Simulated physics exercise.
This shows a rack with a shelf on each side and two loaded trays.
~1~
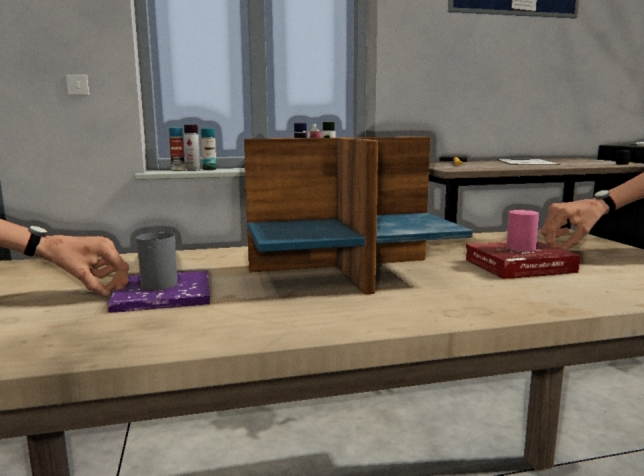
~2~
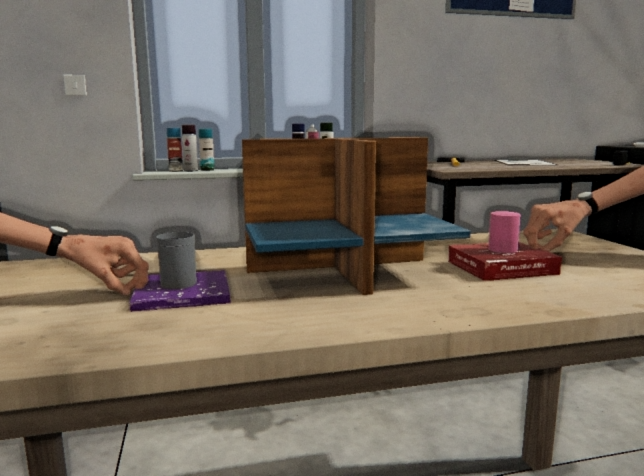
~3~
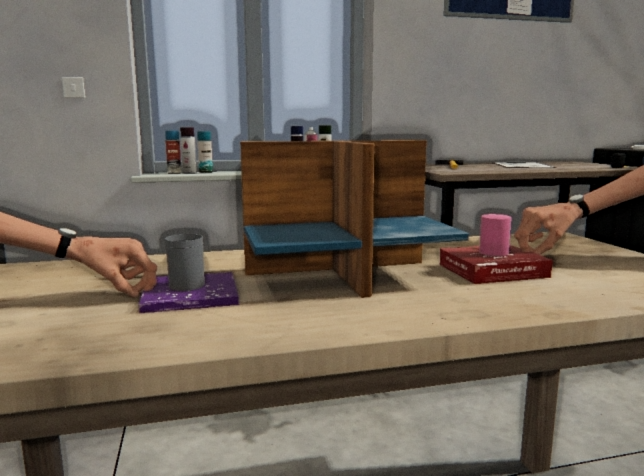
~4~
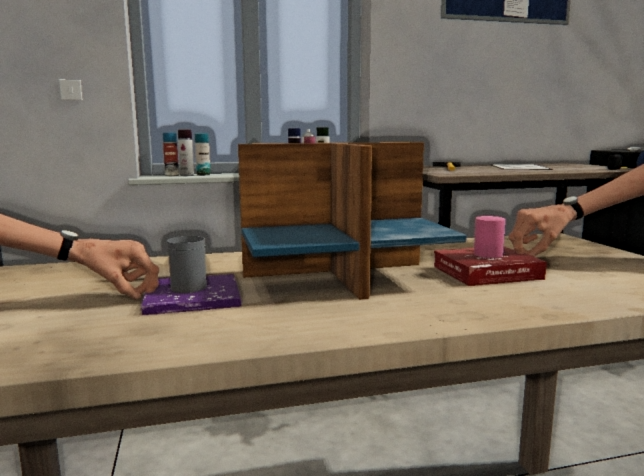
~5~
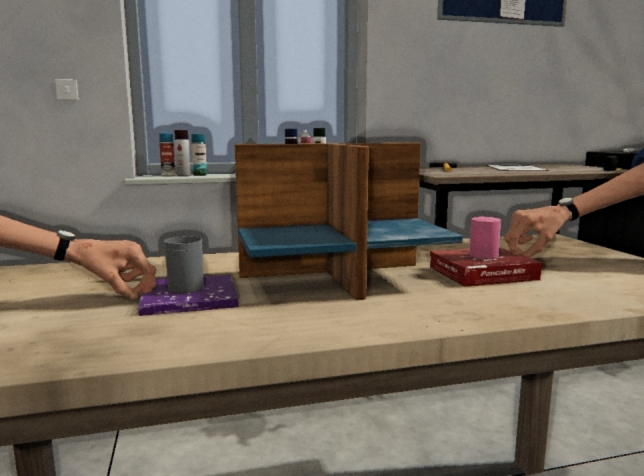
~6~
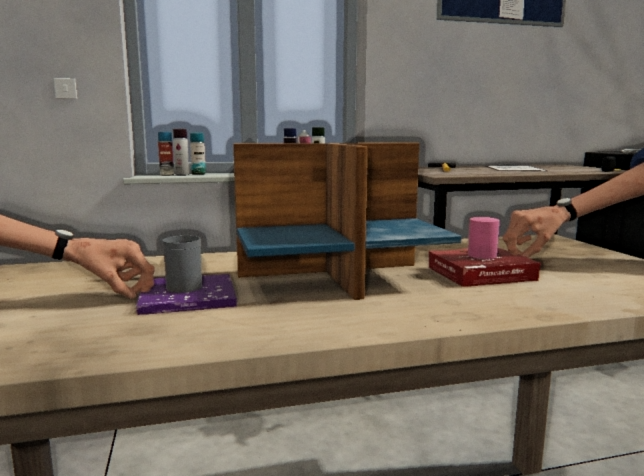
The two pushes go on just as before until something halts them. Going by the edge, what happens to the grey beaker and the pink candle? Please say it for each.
What happens: The grey beaker is struck by the edge; the pink candle is struck by the edge.
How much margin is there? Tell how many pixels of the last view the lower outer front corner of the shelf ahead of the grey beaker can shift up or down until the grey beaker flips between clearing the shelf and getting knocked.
Up, by around 8 pixels.
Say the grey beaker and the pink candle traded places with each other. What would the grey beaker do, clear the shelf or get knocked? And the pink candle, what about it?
After the change, the grey beaker runs into the shelf, and the pink candle runs into the shelf.
Then, 1.30 s on from there, grey beaker turned 12° from its first pose near (227, 260); pink candle pushed back on its carrier near (450, 240).
Then, 1.76 s on from there, grey beaker turned 72° from its first pose near (210, 271); pink candle turned 7° from its first pose near (449, 240).
Then, 2.06 s on from there, grey beaker on its side near (197, 279); pink candle turned 50° from its first pose near (455, 251).
In the end, the grey beaker is knocked back, near (197, 279); the pink candle is knocked back, near (483, 261).
